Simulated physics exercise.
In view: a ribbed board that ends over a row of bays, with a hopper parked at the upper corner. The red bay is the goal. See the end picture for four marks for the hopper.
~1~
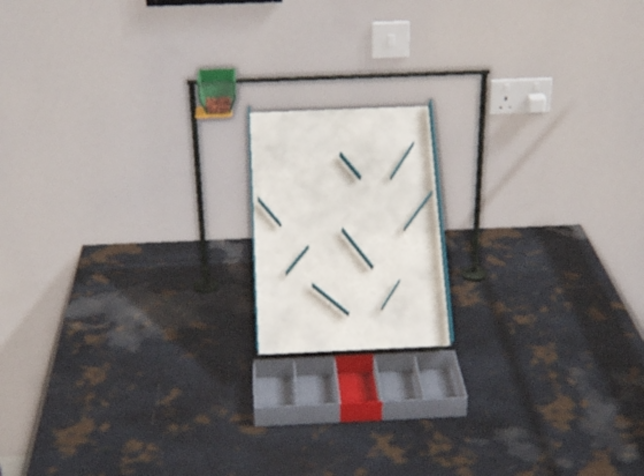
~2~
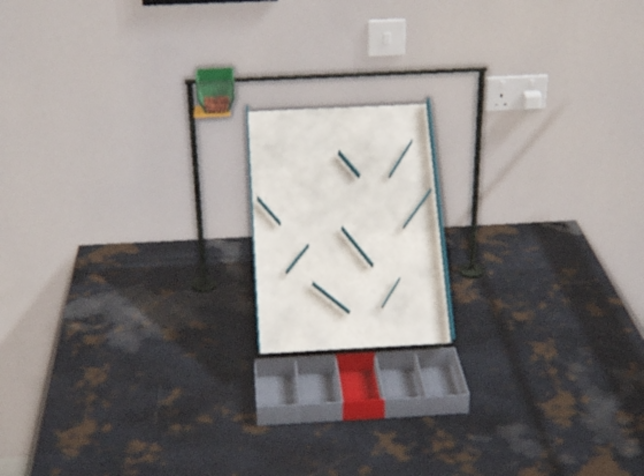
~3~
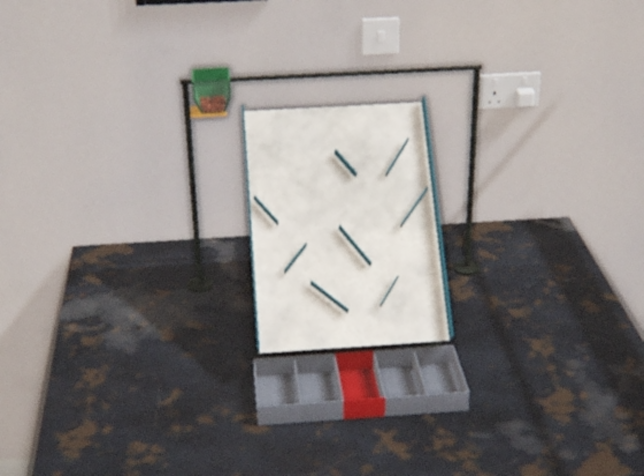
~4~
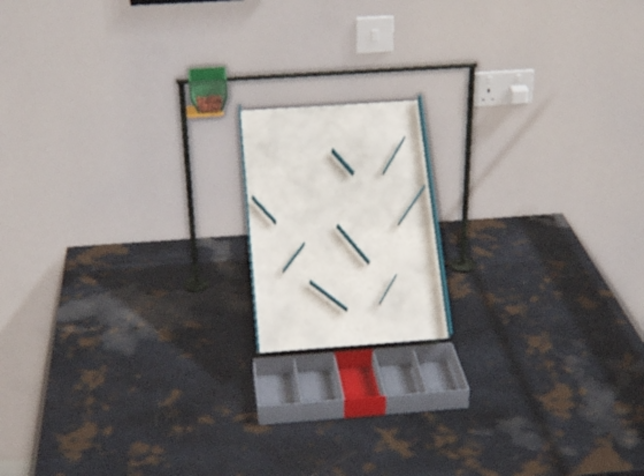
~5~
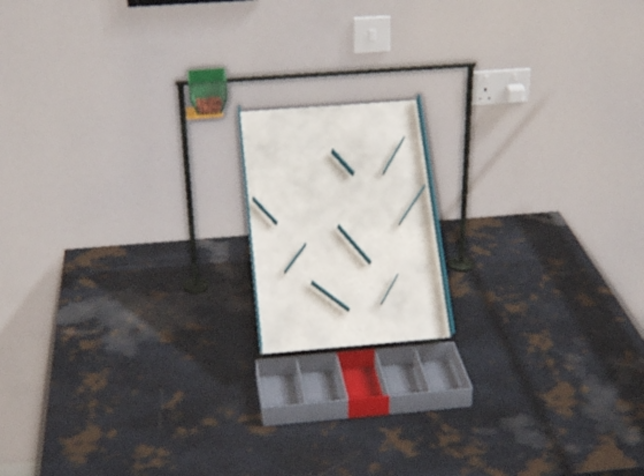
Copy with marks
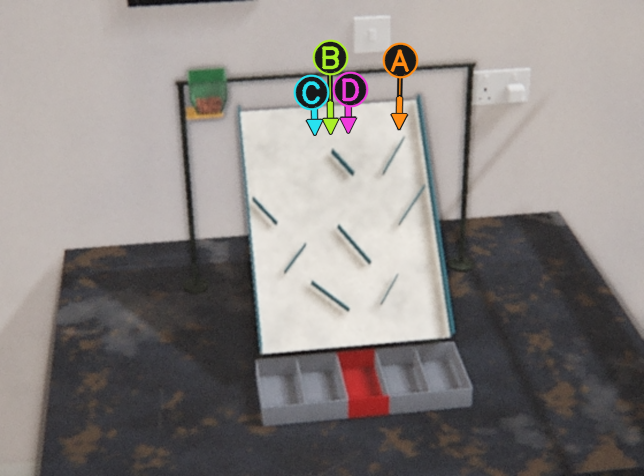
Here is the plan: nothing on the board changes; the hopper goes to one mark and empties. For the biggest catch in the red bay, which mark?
Choose A.
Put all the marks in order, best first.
The order is A, D, B, C.
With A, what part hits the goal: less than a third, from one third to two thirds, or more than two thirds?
It is more than two thirds.
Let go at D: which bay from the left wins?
The third from the left.
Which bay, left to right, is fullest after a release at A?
The third from the left.
On the marked copy, mark A meets the board at (399, 123); mark B meets the board at (330, 128); mark C meets the board at (314, 129); mark D meets the board at (348, 127).
If A is chosen, about two thirds in the red bay, about a quarter in other bays, a small part held on the board.
If B is chosen, about a quarter in the red bay, about half in other bays, a small part outside the box.
If C is chosen, about a quarter in the red bay, about two thirds in other bays, a small part outside the box.
If D is chosen, about half in the red bay, about a third in other bays, a small part outside the box.
